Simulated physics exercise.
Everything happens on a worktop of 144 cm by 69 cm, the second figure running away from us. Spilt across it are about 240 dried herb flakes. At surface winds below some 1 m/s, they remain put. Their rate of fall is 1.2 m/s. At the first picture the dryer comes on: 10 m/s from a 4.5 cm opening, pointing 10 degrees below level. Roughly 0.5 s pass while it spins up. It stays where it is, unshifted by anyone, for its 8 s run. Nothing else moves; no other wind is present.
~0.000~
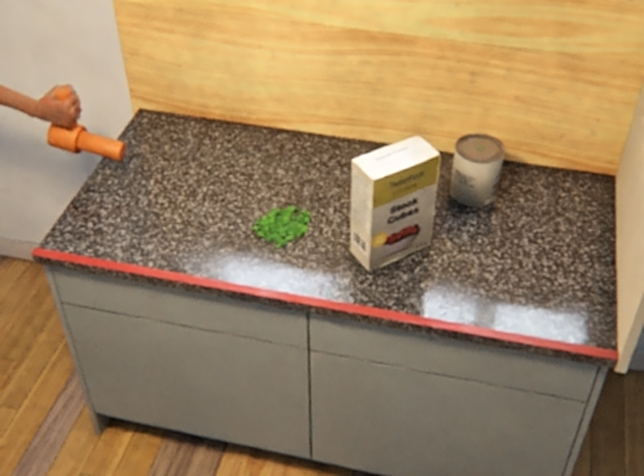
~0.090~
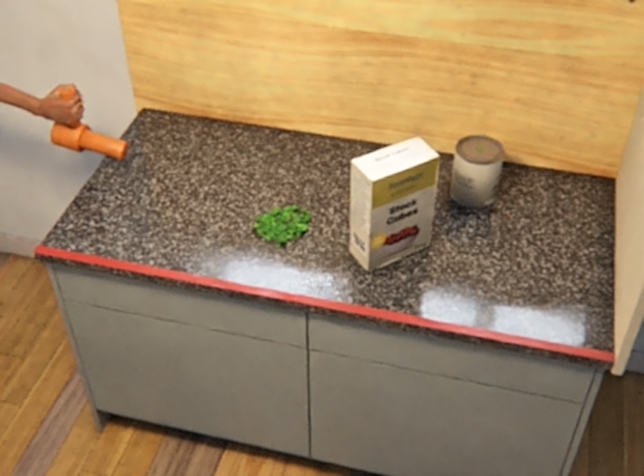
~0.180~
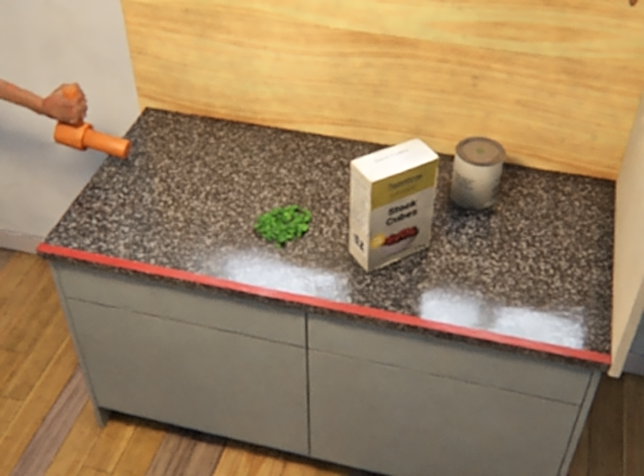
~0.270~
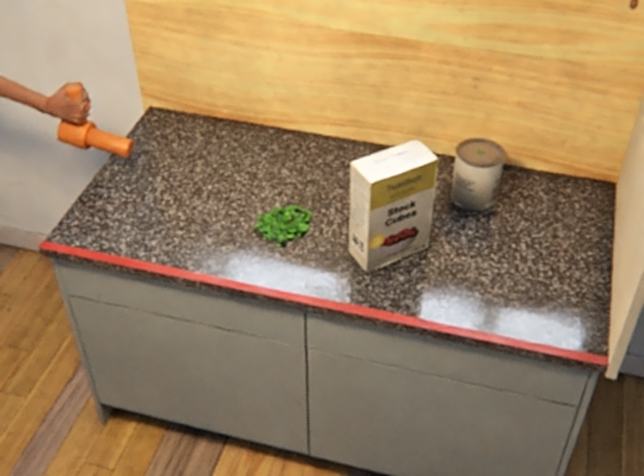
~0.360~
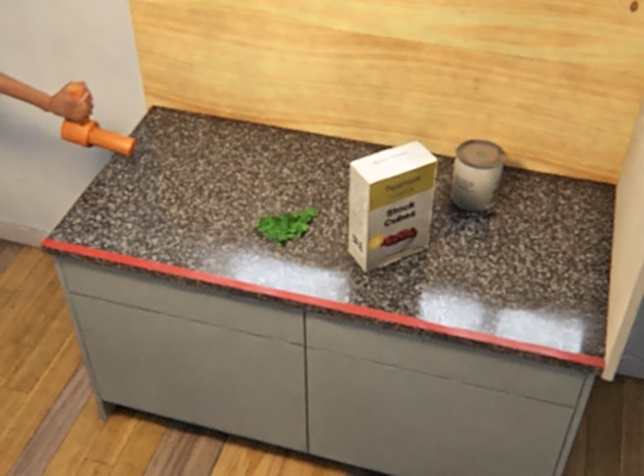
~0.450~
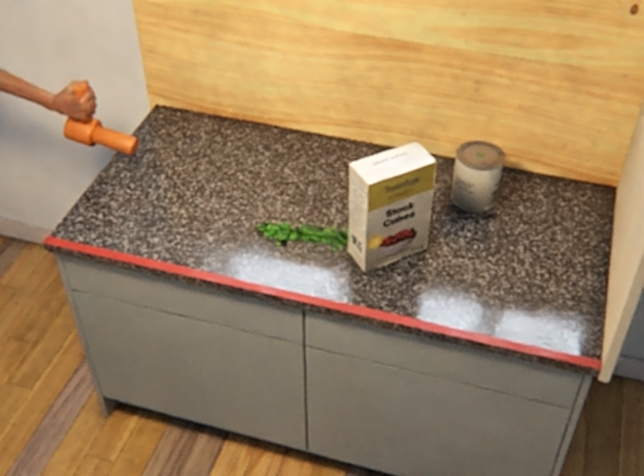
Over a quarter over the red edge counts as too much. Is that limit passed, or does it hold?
Odds are the amount swept past that edge ends up above a quarter.
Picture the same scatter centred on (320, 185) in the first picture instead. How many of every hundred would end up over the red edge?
Expected share: Near 5 %.
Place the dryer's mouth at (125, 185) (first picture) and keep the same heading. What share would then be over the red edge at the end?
It would come out near 10 in a hundred.
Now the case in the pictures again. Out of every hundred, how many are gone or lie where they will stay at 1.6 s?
The share is roughly 50 %.
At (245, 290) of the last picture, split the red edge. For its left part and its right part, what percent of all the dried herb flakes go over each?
Roughly 0 % cross the left stretch, and around 50 % the right stretch.
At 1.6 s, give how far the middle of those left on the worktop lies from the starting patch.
I'd guess near 25 cm.
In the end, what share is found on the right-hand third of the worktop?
20 %.
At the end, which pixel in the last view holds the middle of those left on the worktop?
The middle lands close to (358, 249) in pixels.
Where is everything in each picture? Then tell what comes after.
In the first frame, the middle of the dried herb flakes is near (283, 227), none has stirred yet and the mouth of the dryer is at (122, 152).
In the second frame, the middle of the dried herb flakes is near (283, 226), none has stirred yet and the red edge is centred on (304, 304).
In the third frame, the middle of the dried herb flakes is near (284, 226), none has stirred yet, the top of a carton is at (395, 159) and the top of a tin is at (481, 151).
In the fourth frame, the middle of the dried herb flakes is near (284, 226) and none has stirred yet.
In the fifth frame, the middle of the dried herb flakes is near (288, 226), the farthest in sight from the dryer is at (307, 227) and about 15 % have left their places.
In the sixth frame, the middle of the dried herb flakes is near (305, 233), the farthest in sight from the dryer is at (346, 241) and about 65 % have left their places.
After 1.6 s, 34 % are over the red edge; the middle of those still in play is near (358, 251); 47 % have settled or left.
After 2.6 s, 45 % are over the red edge; the middle of those still in play is near (372, 245); 65 % have settled or left.
After 4.4 s, 51 % are over the red edge; the middle of those still in play is near (358, 249); 83 % have settled or left.
After 8.0 s, at the end, 53 % are over the red edge; the middle of those still in play is near (358, 249).
